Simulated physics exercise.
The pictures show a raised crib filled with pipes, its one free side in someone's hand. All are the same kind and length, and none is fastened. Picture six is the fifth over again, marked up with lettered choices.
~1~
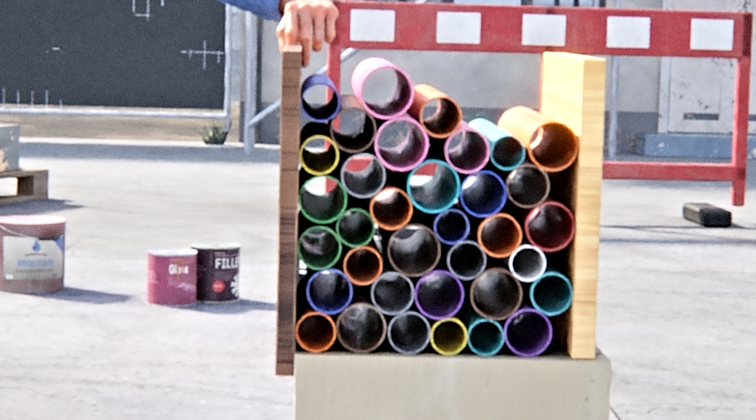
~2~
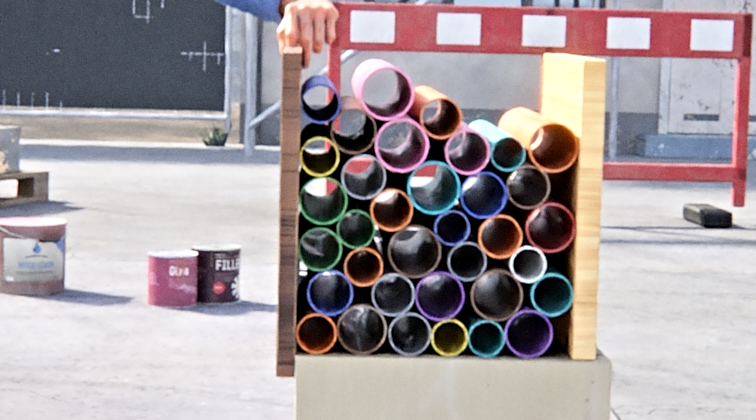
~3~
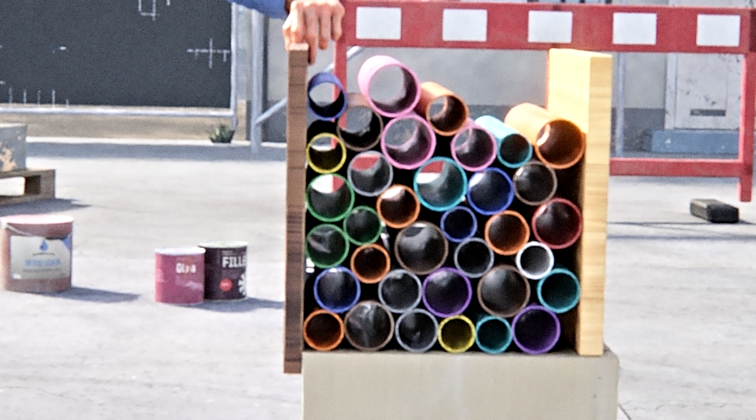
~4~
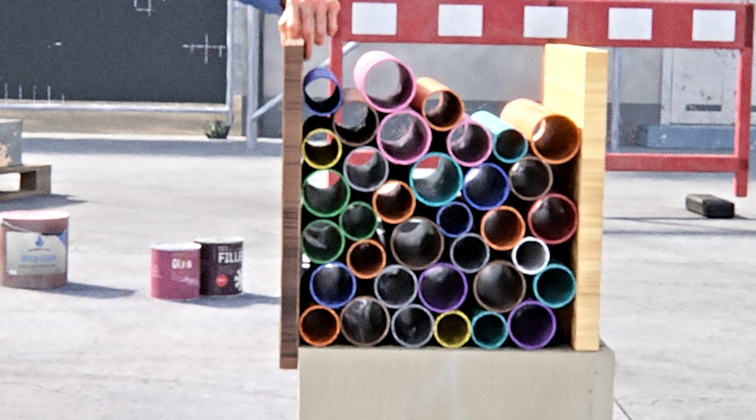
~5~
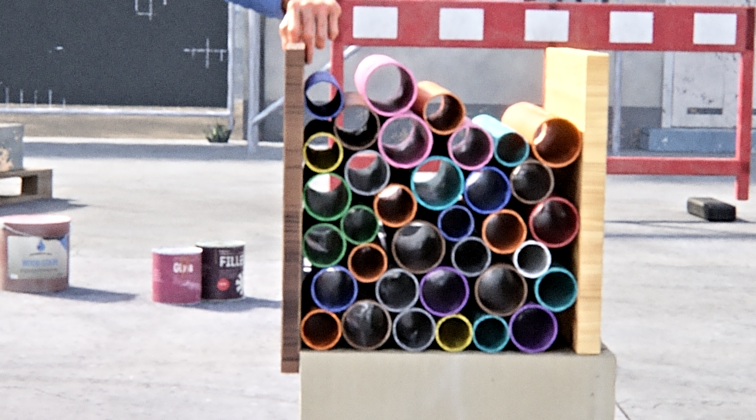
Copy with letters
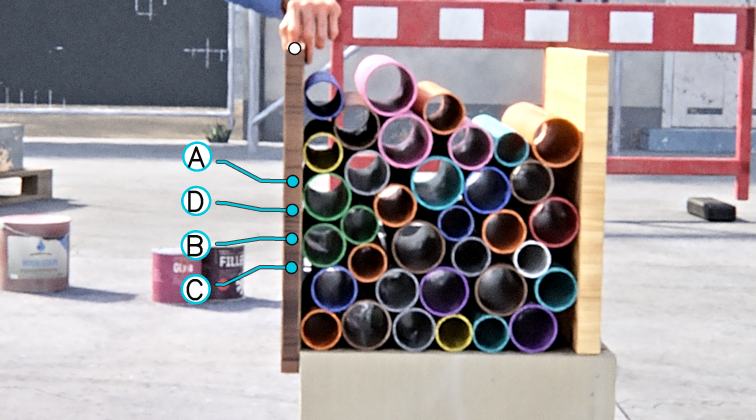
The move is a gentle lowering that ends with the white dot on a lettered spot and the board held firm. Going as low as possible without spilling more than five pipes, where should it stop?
Mark D is as low as it can go.
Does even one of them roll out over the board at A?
Yes, at A.
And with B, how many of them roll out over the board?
The count is eight.
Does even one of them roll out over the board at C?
Yes, at C.
On the marked copy, A at (293, 181); B at (292, 239); C at (291, 268); D at (292, 210); the white dot at (295, 49).
With D. Early on, top of the board (304, 122).
Further on, top of the board (303, 205).
At the end, top of the board (303, 210), four out over the board.
As for the rest, A four out over the board; B more than five out over the board; C more than five out over the board.
